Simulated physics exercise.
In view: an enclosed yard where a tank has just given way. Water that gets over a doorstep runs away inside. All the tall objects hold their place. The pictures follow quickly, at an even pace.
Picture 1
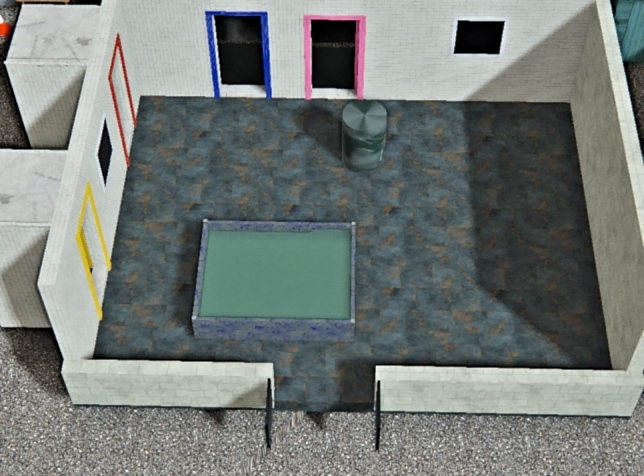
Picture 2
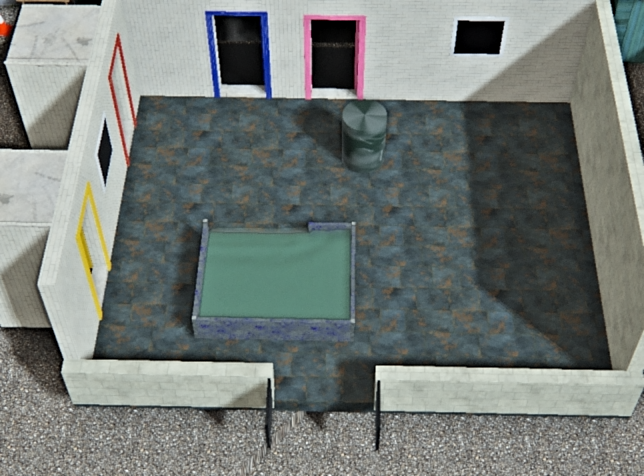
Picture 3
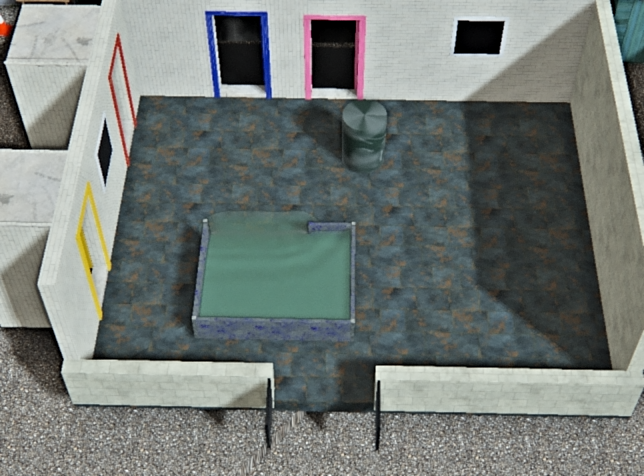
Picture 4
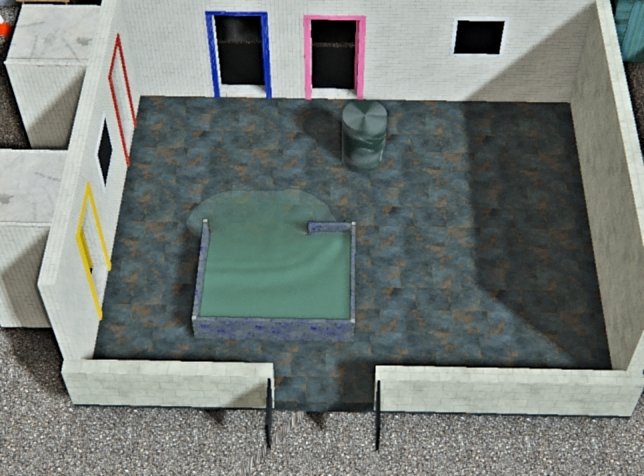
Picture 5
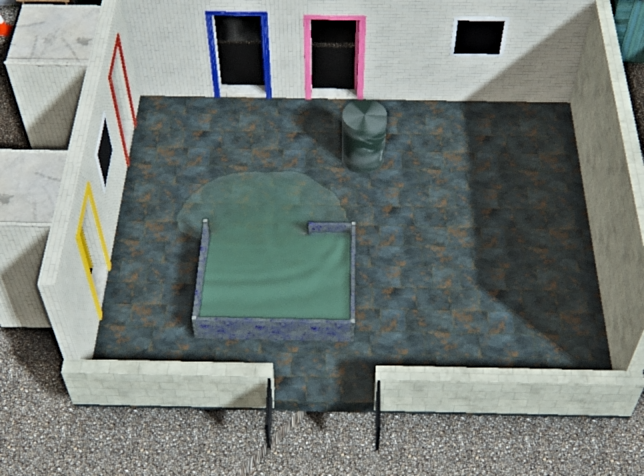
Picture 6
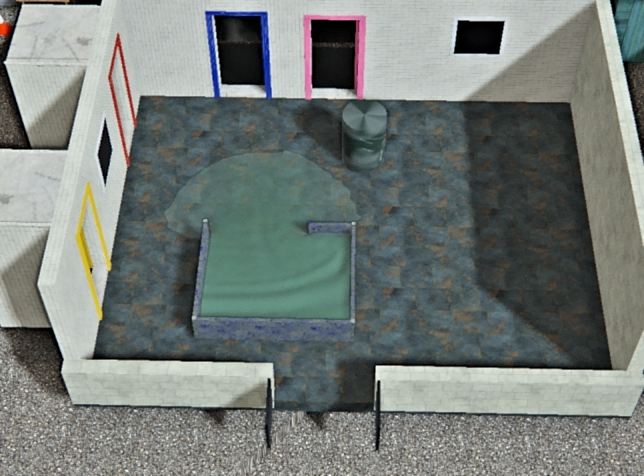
In a walled yard, water pours from the open tank's far side and spreads across the floor.
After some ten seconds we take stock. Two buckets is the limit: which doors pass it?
One by one: The yellow door admits no more than that; the blue door lets in a lot; the red door admits no more than that; the pink door lets in a lot.
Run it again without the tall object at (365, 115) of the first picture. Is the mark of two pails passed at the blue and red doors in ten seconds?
In short: Blue door takes more, red door keeps below it.
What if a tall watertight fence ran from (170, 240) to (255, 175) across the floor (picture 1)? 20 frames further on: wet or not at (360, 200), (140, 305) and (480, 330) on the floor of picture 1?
One after the other: Under water, wet, no water.
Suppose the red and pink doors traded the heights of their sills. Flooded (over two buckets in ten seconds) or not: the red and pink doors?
The red one passes that mark, the pink one keeps below it.
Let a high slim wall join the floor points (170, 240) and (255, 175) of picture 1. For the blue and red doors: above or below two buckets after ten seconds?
One by one: The blue door holds; the red door keeps below it.
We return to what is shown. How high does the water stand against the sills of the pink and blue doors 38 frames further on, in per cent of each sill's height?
In turn 320 and 120 per cent.
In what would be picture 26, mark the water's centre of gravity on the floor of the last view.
I would point to (252, 196).
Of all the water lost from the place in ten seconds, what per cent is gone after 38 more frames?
Close to 85 %.
A moment on, water covers 20 % of the floor; the yellow door not reached, the blue door wet at the sill, nothing in, the red door not reached, the pink door not reached.
Next, water covers 30 % of the floor; the yellow door not reached, the blue door over two buckets in, the red door wet at the sill, nothing in, the pink door under two buckets in.
Then, water covers 30 % of the floor; the yellow door not reached, the blue door far over two buckets in, the red door wet at the sill, nothing in, the pink door far over two buckets in.
Later, water covers 50 % of the floor; the yellow door wet at the sill, nothing in, the blue door far over two buckets in, the red door wet at the sill, nothing in, the pink door far over two buckets in.
In the end, water covers 75 % of the floor; the yellow door wet at the sill, nothing in, the blue door far over two buckets in, the red door wet at the sill, nothing in, the pink door far over two buckets in.
